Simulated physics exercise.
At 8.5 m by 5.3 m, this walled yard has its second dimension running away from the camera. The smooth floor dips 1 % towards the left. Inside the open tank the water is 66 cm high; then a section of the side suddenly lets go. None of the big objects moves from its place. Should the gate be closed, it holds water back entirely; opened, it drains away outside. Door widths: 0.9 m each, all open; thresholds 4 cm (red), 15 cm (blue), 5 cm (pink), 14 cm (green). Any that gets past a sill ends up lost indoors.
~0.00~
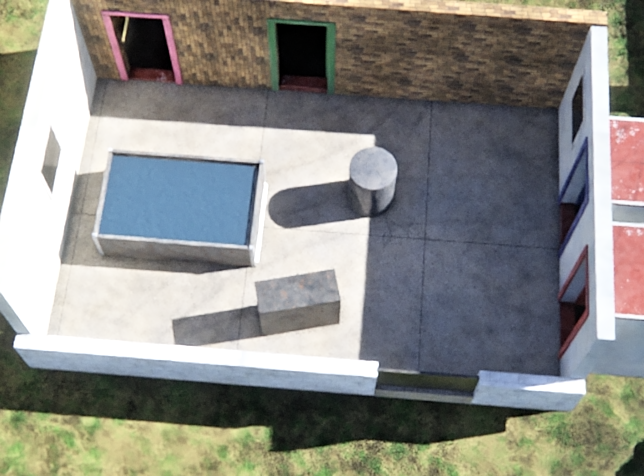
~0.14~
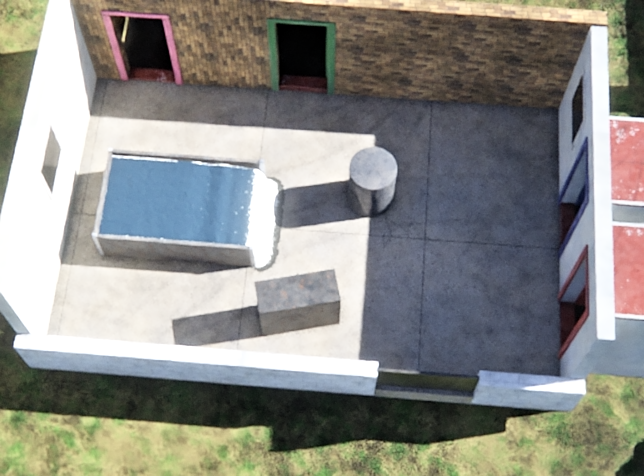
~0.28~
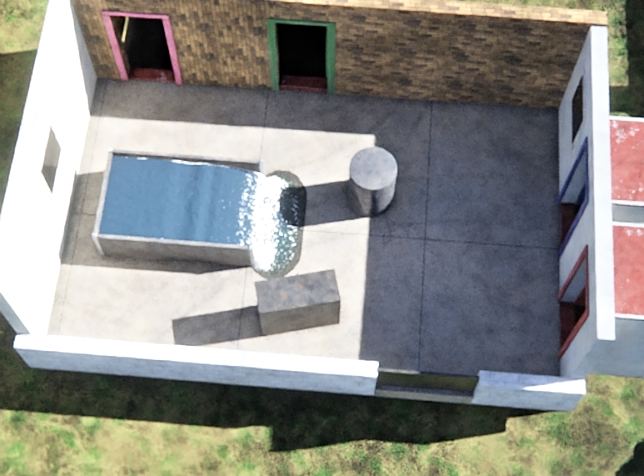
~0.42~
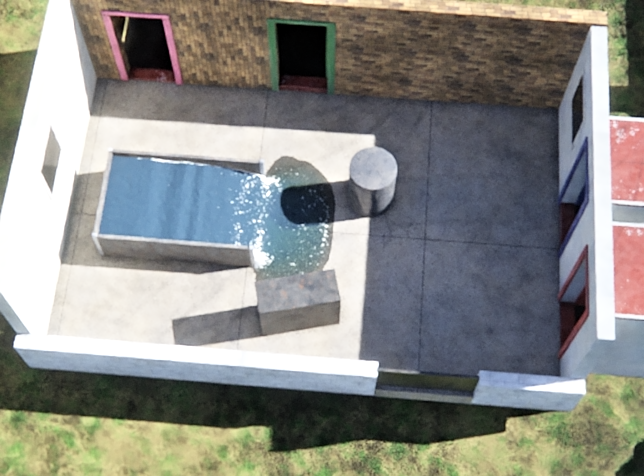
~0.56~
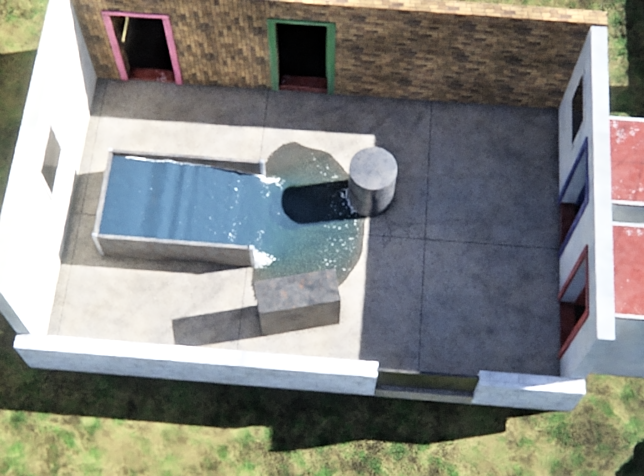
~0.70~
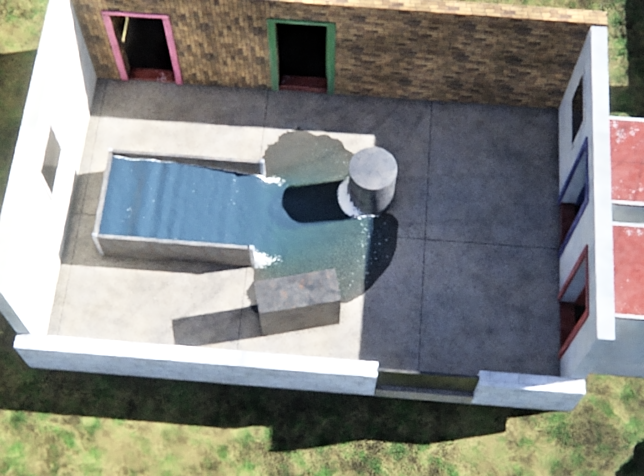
Walled yard with an open tank, water bursting from its right side, spreading across the floor and around a grey cylinder.
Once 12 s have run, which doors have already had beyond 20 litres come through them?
Outcome: Red door: Tops the amount; blue door: Falls short; pink door: Falls short; green door: Falls short.
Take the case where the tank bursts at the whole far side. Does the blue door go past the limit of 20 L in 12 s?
In that case, blue door: Less than that.
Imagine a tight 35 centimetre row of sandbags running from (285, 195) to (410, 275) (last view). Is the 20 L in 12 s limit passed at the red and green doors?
Red exceeded, green within the limit.
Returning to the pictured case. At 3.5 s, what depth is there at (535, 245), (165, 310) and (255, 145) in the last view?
Roughly 12, 1 and 0 cm, in turn.
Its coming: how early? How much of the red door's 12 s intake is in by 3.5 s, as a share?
40 percent or so by then.
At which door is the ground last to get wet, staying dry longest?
The pink door is last.
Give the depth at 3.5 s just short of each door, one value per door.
You'd see red at 20 cm, blue at 15 cm, pink at 0 cm and green at 7 cm.
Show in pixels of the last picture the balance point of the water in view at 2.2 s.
At roughly (297, 224).
After 1.4 s water covers 30 % of the floor and is deepest (36 cm) near (341, 203); red door not reached, blue door not reached, pink door not reached, green door not reached.
After 2.2 s water covers 45 % of the floor and is deepest (33 cm) near (341, 203); red door 11 cm at the sill, 2 L in, blue door 11 cm at the sill, 0 L in, pink door not reached, green door 2 cm at the sill, 0 L in.
After 3.5 s water covers 60 % of the floor and is deepest (27 cm) near (548, 326); red door 20 cm at the sill, 113 L in, blue door 15 cm at the sill, 0 L in, pink door not reached, green door 7 cm at the sill, 0 L in.
After 7.0 s water covers 80 % of the floor and is deepest (14 cm) near (392, 207); red door 7 cm at the sill, 273 L in, blue door 8 cm at the sill, 1 L in, pink door 1 cm at the sill, 0 L in, green door 5 cm at the sill, 0 L in.
After 12.0 s water covers 100 % of the floor and is deepest (14 cm) near (96, 89); red door 4 cm at the sill, 284 L in, blue door 4 cm at the sill, 1 L in, pink door 4 cm at the sill, 1 L in, green door 5 cm at the sill, 0 L in.
